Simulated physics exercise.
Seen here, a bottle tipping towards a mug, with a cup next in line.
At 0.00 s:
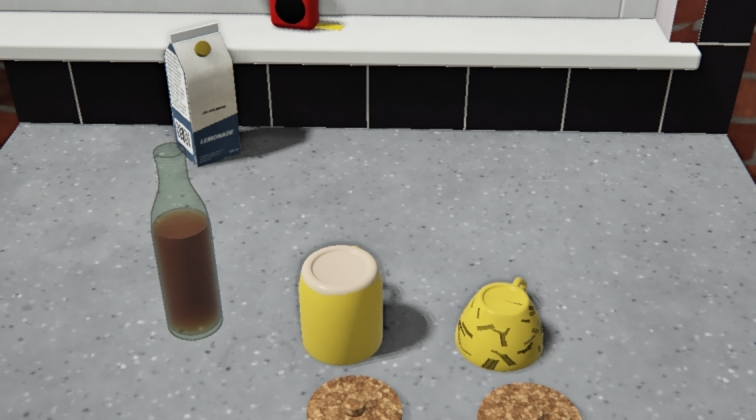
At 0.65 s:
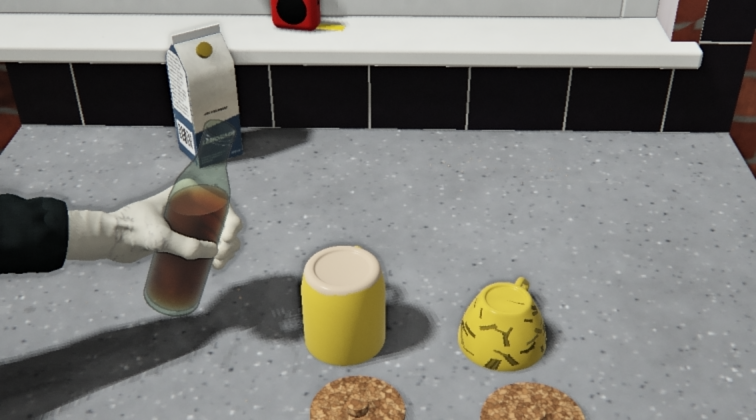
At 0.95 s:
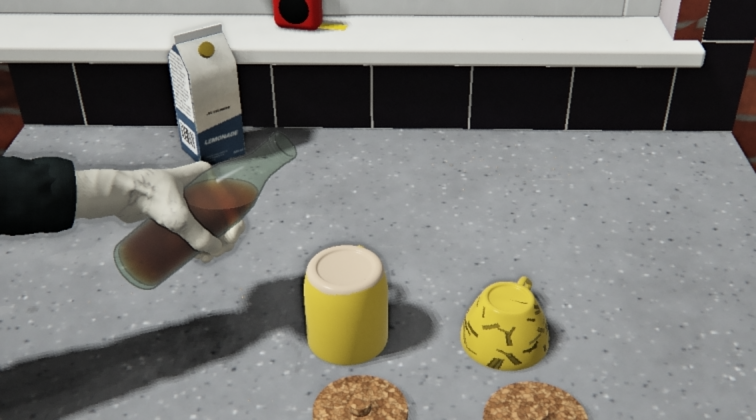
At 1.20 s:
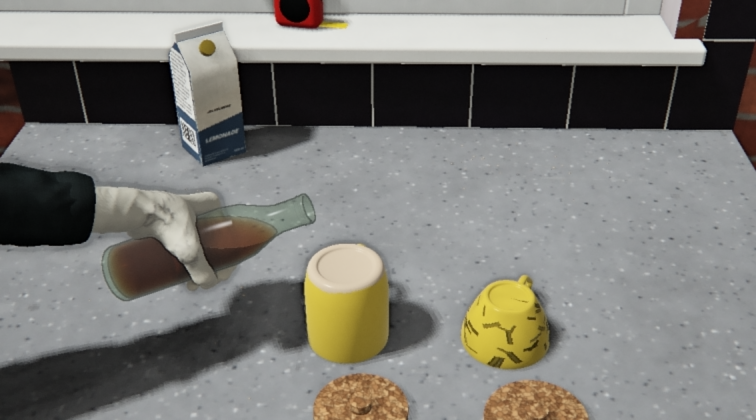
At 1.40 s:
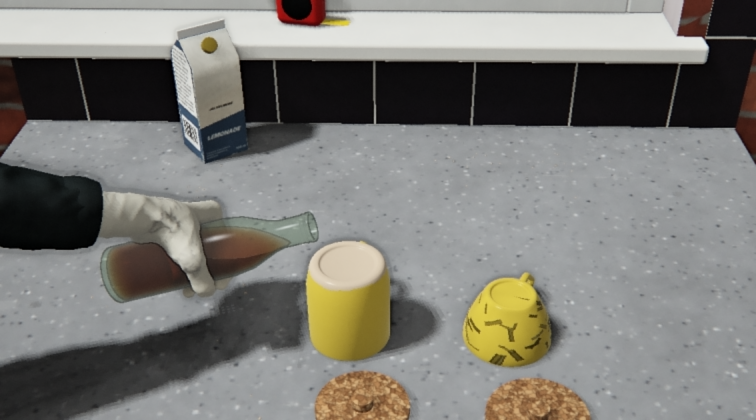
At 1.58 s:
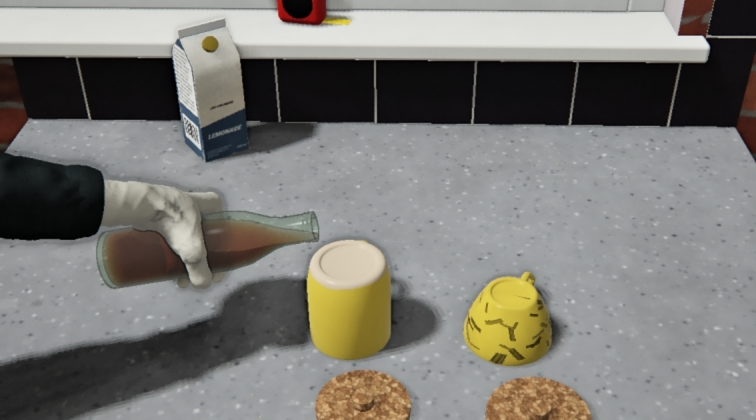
The clip shows a gloved hand lifting a bottle of brown liquid from a speckled counter and tilting it to the right until it lies nearly level beside an upside-down yellow mug, with an upturned patterned cup nearby.
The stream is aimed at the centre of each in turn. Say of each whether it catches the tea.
Left, the mug sheds it on the top; right, the cup sheds it on the top.
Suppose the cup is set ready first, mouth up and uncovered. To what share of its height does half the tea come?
I make it 75 per cent.
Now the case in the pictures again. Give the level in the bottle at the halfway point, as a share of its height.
I make it 30 per cent.
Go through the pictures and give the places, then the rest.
Nothing is moving yet; bottle (183, 239) about two thirds full; mug (341, 305) upside down; cup (501, 322) upside down, in the first frame.
The bottle is picked up; bottle about two thirds full, surface at (200, 201); mug (344, 306) upside down, in the second frame.
Tilting; bottle (210, 206) tipped 50° with all of its load; cup (506, 321) upside down, in the third frame.
No stream yet; bottle (214, 241) tipped 65° with all of its load; mug (347, 304) upside down, in the fourth frame.
Still nothing leaves it; bottle (216, 251) tipped 70° with all of its load; cup (509, 317) upside down, in the fifth frame.
On the point of pouring; bottle (214, 243) tipped 80° with all of its load; mug (350, 300) upside down; cup (510, 316) upside down, in the sixth frame.
By 2.3 s, it runs off the upturned base of the mug.
By 3.2 s, it runs off the upturned base of the cup.
By 4.6 s, the mug is empty, in a puddle; the cup is empty, in a puddle.
